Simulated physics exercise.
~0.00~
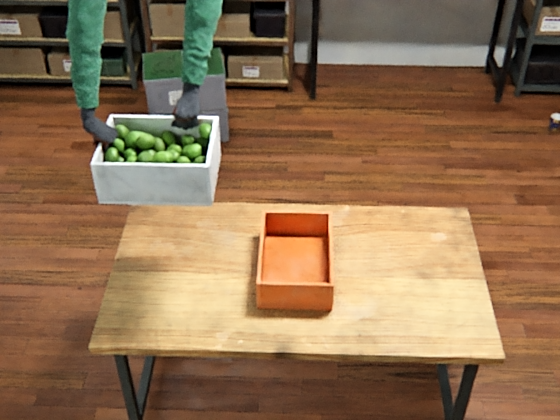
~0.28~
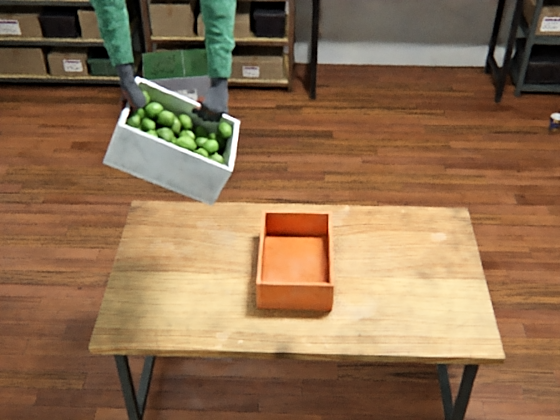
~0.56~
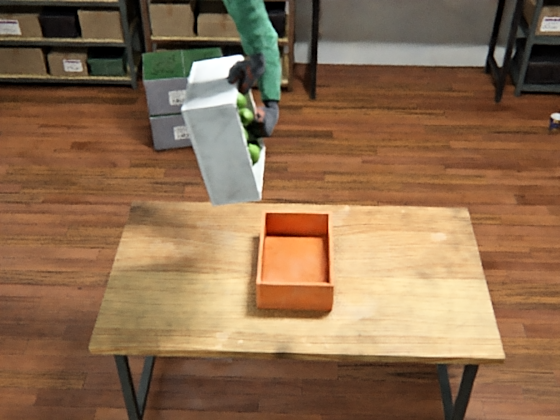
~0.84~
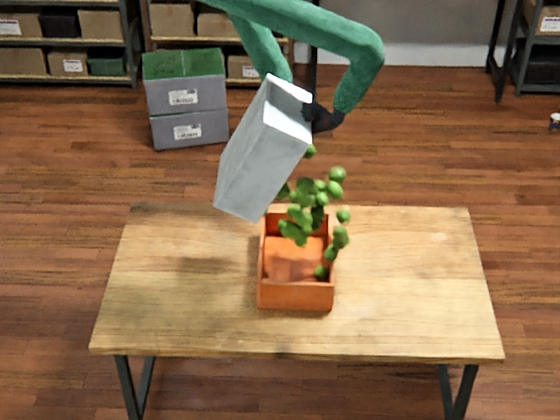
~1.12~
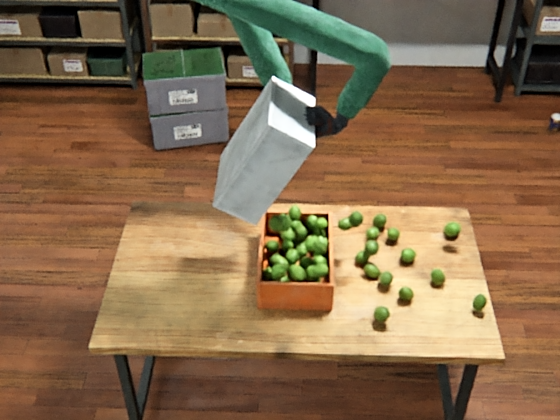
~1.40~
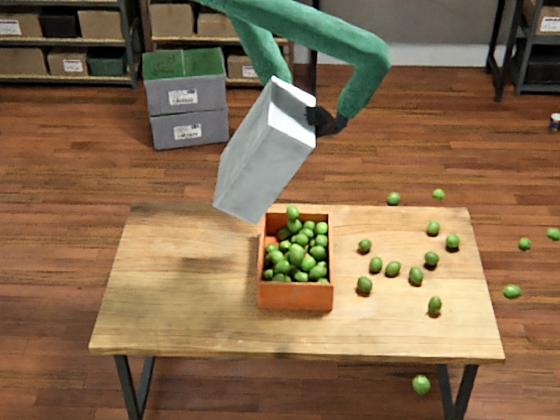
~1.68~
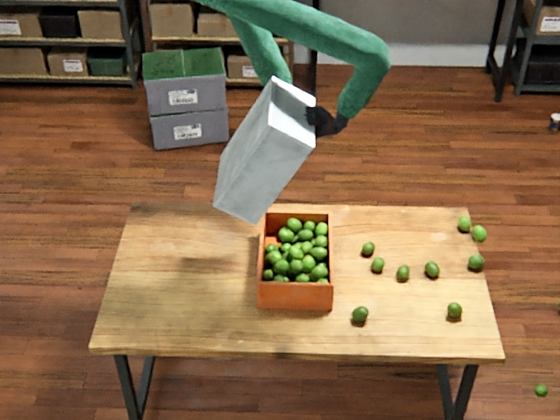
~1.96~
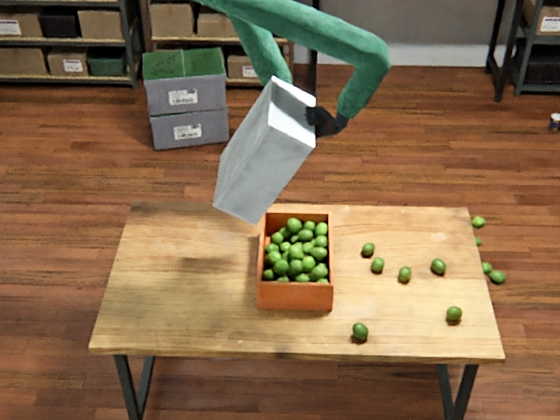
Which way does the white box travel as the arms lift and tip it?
The white box moves to the right, toward the orange tub on the table.
